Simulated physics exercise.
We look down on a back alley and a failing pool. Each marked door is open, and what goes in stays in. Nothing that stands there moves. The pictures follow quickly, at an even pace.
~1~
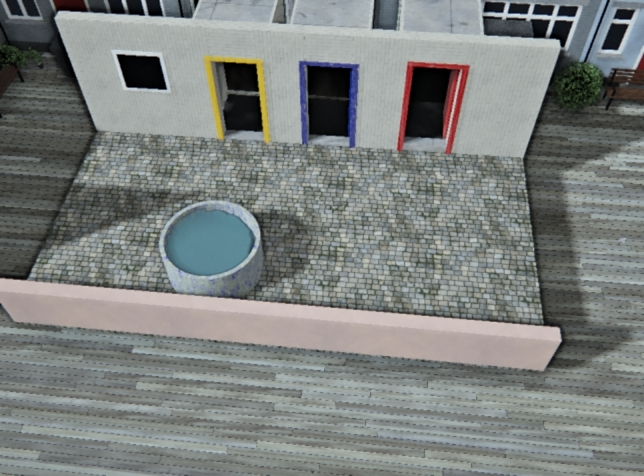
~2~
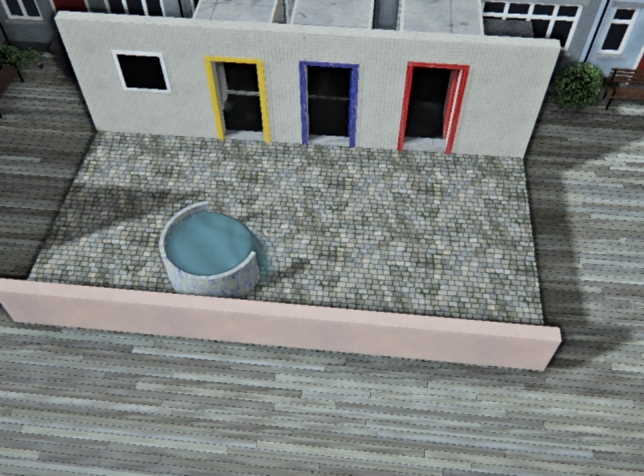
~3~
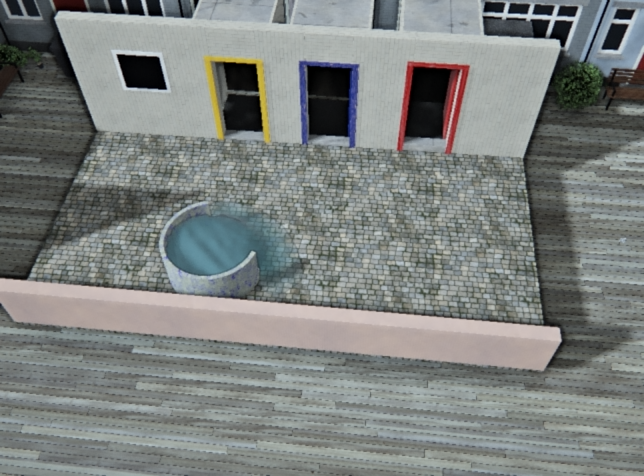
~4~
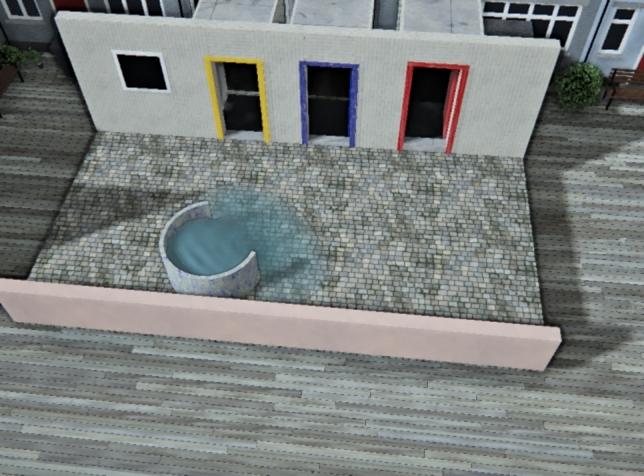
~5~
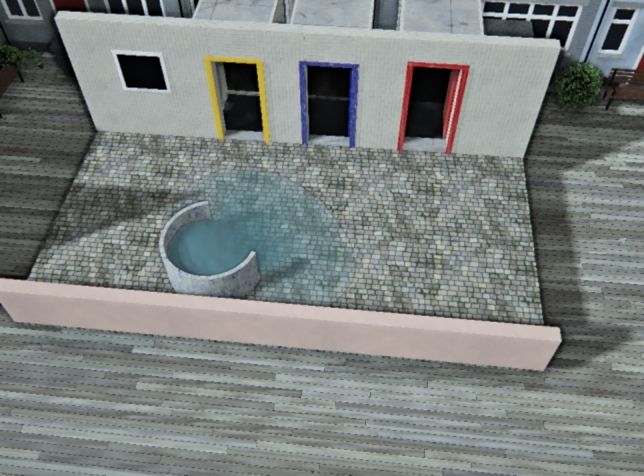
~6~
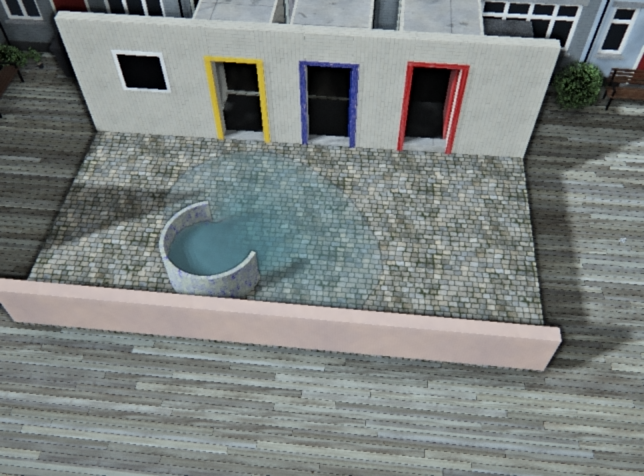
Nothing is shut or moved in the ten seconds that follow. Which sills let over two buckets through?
In the end: The blue door floods; the red door holds within the limit; the yellow door floods.
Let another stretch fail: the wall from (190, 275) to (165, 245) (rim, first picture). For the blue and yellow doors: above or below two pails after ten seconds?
The blue one is under; the yellow one stays under.
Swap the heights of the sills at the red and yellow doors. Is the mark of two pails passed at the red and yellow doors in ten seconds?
Then: Red floods; yellow lets less in.
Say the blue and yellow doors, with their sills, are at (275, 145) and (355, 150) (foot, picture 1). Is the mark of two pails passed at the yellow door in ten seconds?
My reading: The yellow door passes that mark.
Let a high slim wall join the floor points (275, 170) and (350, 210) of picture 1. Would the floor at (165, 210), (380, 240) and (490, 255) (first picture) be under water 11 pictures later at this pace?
One after the other: Clear, under water, under water.
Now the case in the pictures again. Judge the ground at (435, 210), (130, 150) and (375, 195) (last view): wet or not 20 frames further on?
In that order: Covered, wet, wet.
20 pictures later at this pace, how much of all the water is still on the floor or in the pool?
Some 70 per cent.
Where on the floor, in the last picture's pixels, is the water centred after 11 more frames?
Close to (323, 217).
A moment on, water covers 50 % of the floor; the blue door under two buckets in, the red door not reached, the yellow door over two buckets in.
Next, water covers 60 % of the floor; the blue door over two buckets in, the red door wet at the sill, nothing in, the yellow door over two buckets in.
Then, water covers 65 % of the floor; the blue door far over two buckets in, the red door wet at the sill, nothing in, the yellow door far over two buckets in.
Later, water covers 55 % of the floor; the blue door far over two buckets in, the red door wet at the sill, nothing in, the yellow door far over two buckets in.
In the end, water covers 65 % of the floor; the blue door far over two buckets in, the red door wet at the sill, nothing in, the yellow door far over two buckets in.
